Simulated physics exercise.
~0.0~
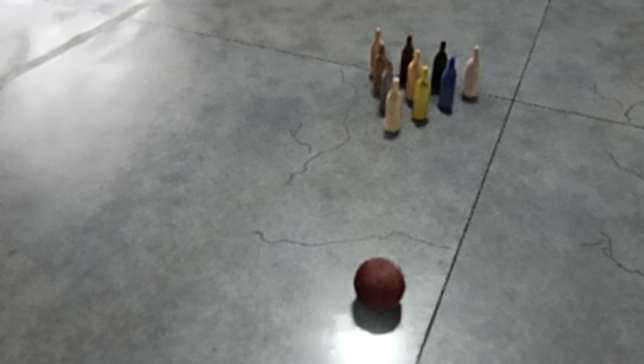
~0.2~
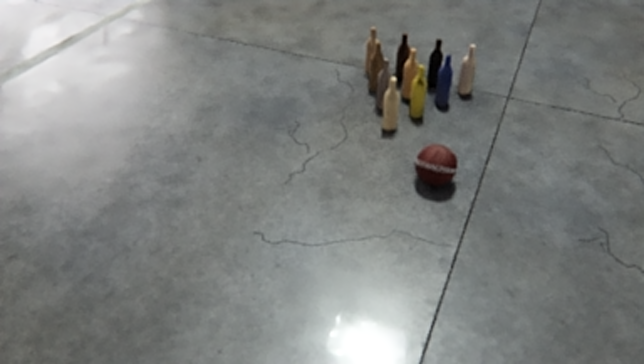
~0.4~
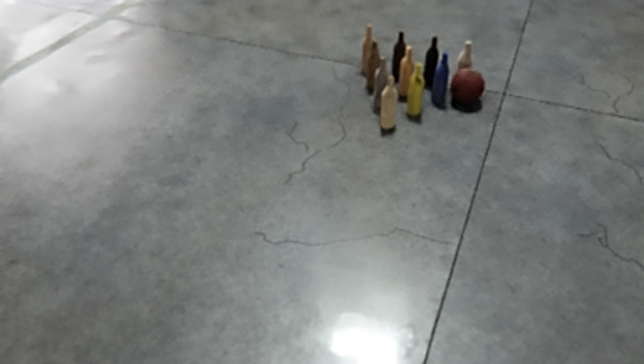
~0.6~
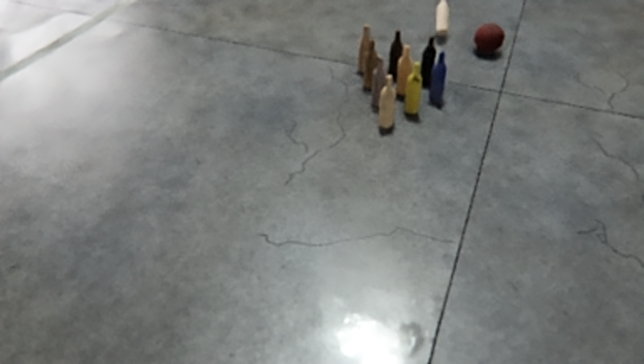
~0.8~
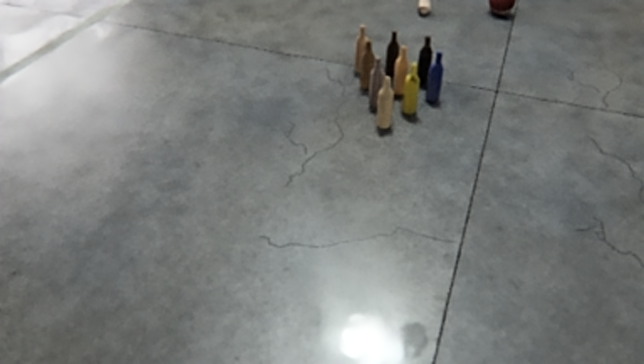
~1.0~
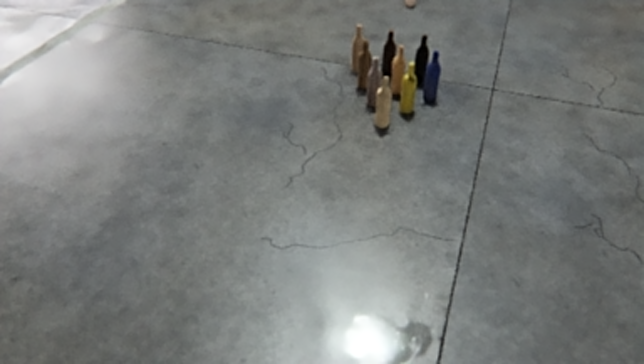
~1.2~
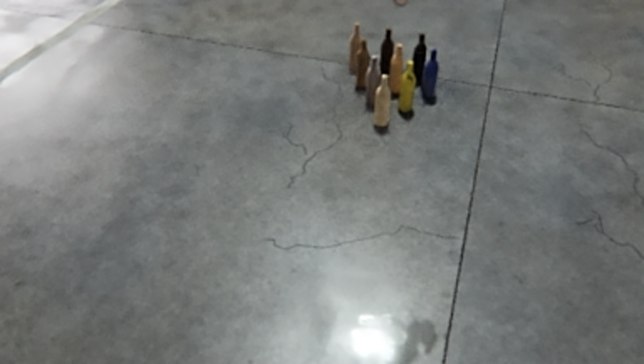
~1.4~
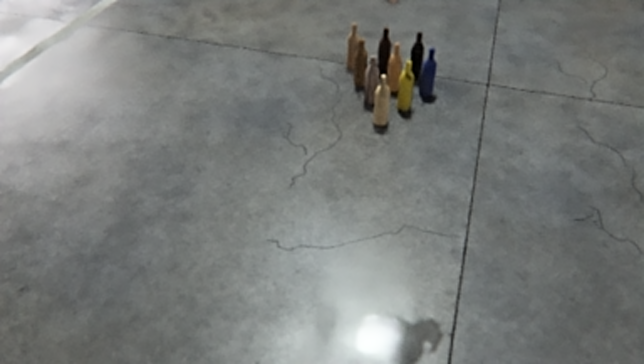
A dark red ball rolls across a grey concrete floor towards a cluster of small bottle-shaped wooden skittles, seen from above at an angle. The skittles stand in a wedge near the top, in pale wood, brown, black, yellow and blue, beside a dark seam in the cracked floor. The ball travels up and to the right, passes the yellow and blue skittles, and reaches the pale one at the far right corner. That skittle is knocked away backwards while the ball rolls on past the top edge. The pale skittle also slides out of view, and the rest remain standing, yellow and blue included.
